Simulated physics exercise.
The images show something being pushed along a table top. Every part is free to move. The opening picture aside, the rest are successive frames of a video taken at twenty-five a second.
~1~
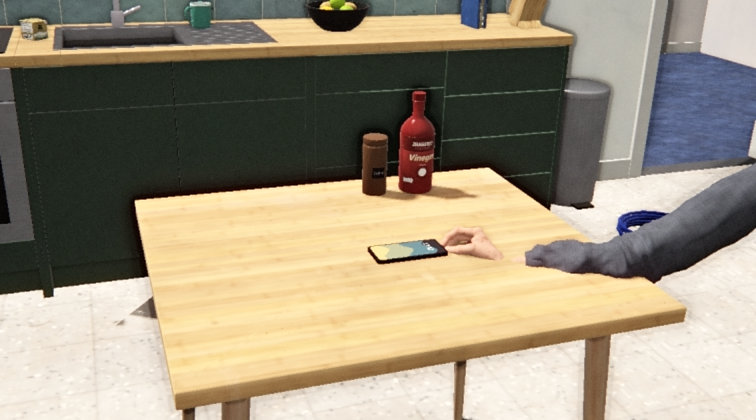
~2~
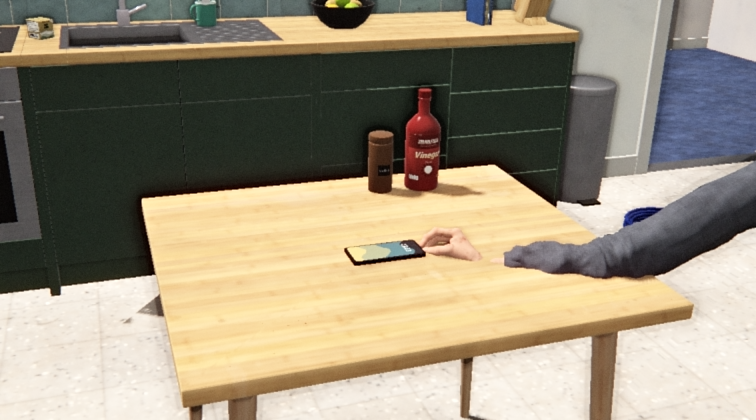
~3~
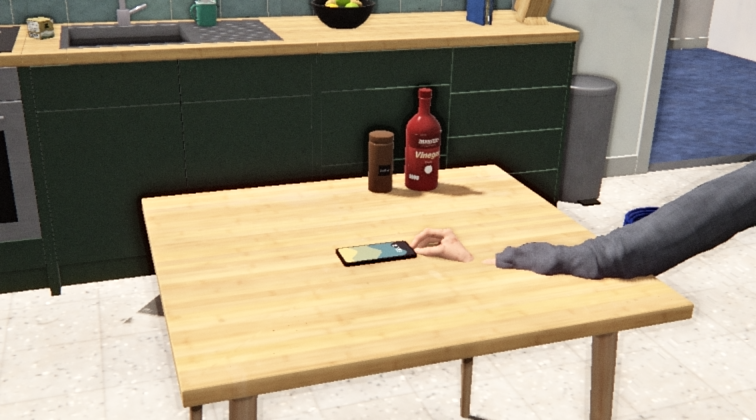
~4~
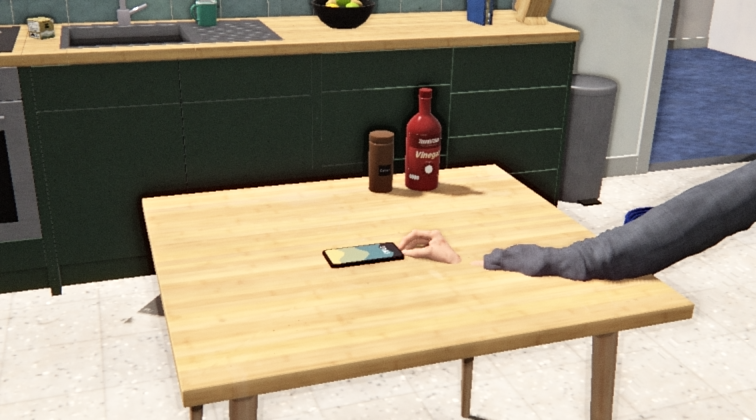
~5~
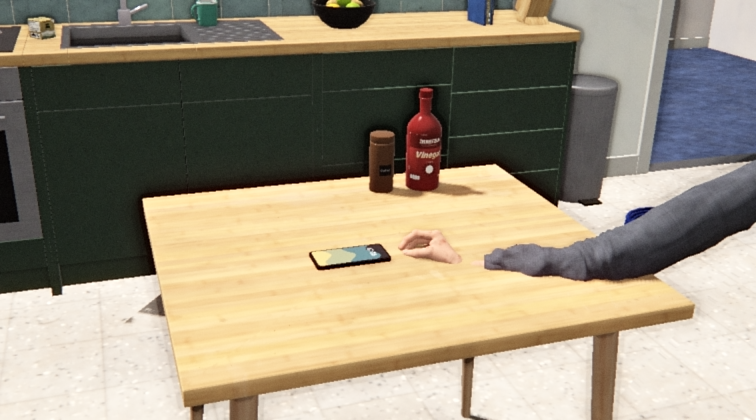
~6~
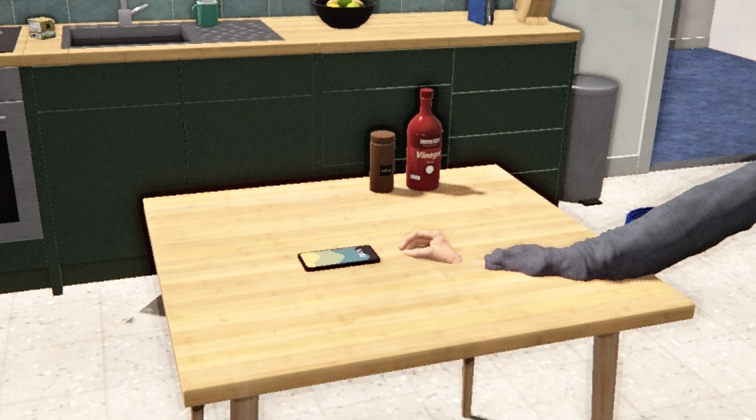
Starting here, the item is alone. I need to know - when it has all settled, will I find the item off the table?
No, it will still be on the table.
Then, 0.10 s on from there, black phone shifted about its own width near (319, 261).
Then, 0.20 s on from there, black phone shifted about its own width near (314, 262).
In the end, moved from the start, black phone. At the end, from the last picture's camera, black phone near (314, 262).
